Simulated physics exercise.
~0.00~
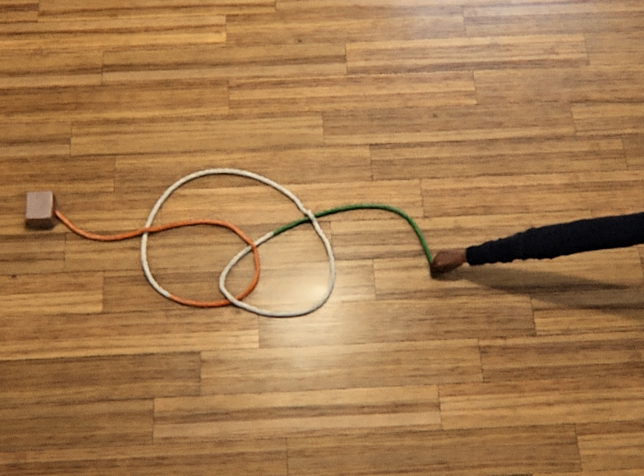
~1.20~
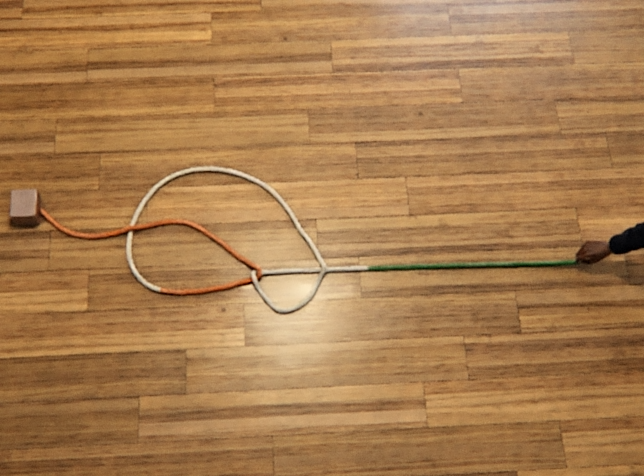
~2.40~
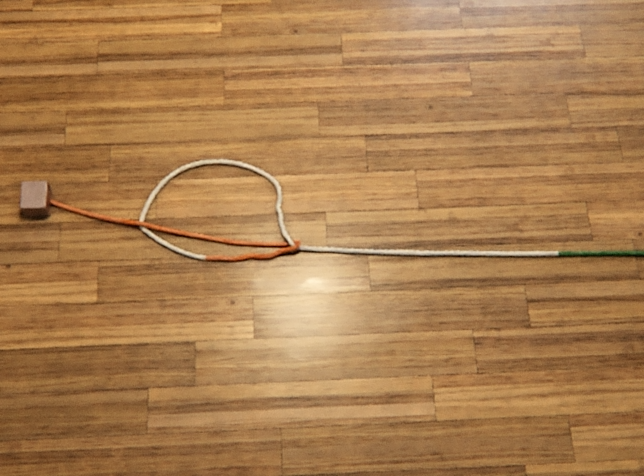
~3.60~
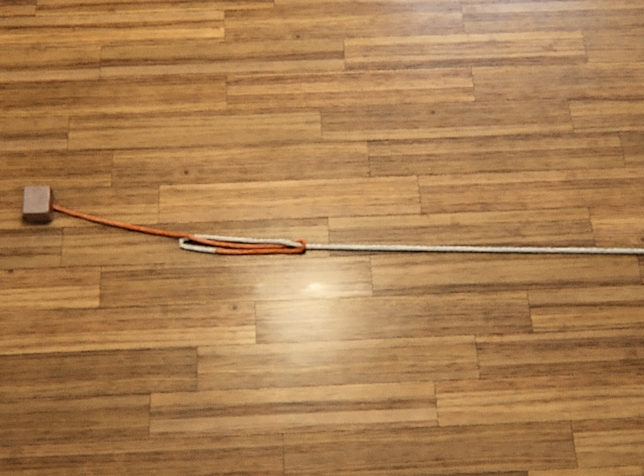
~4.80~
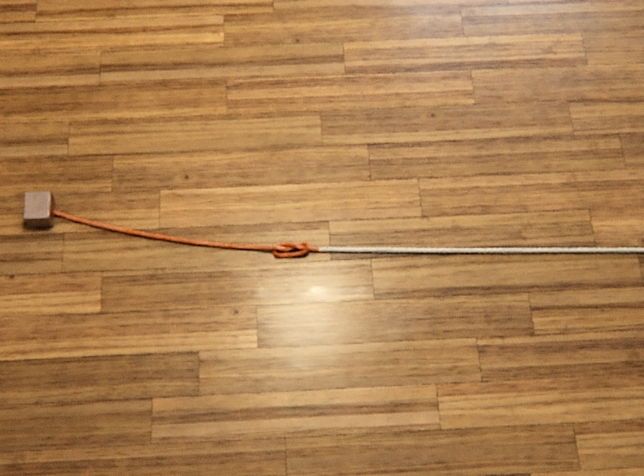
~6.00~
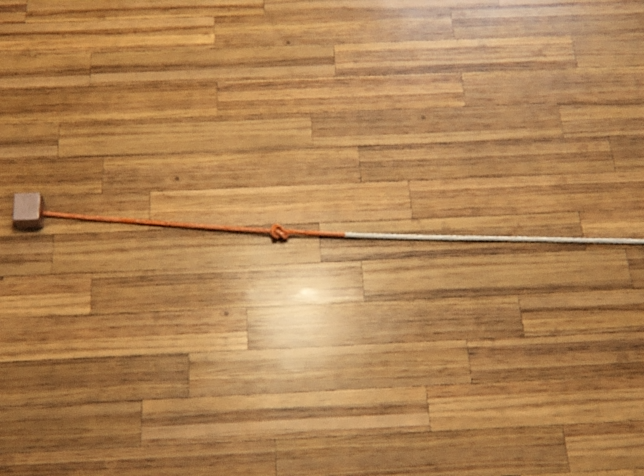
A rope coloured orange, white and green lies in overlapping loops on a wooden floor, its orange end fixed to a small block at the left. A dark-sleeved arm holds the green end and draws it to the right, pulling that side straight while the loops begin to narrow. The hand passes out of view as the white part stretches out and the remaining large loop shrinks, then flattens into a slim one. The orange strands cinch into a small open tangle, which tightens further. At the end, the rope stretches nearly straight from the block, with a compact knot in its orange part.
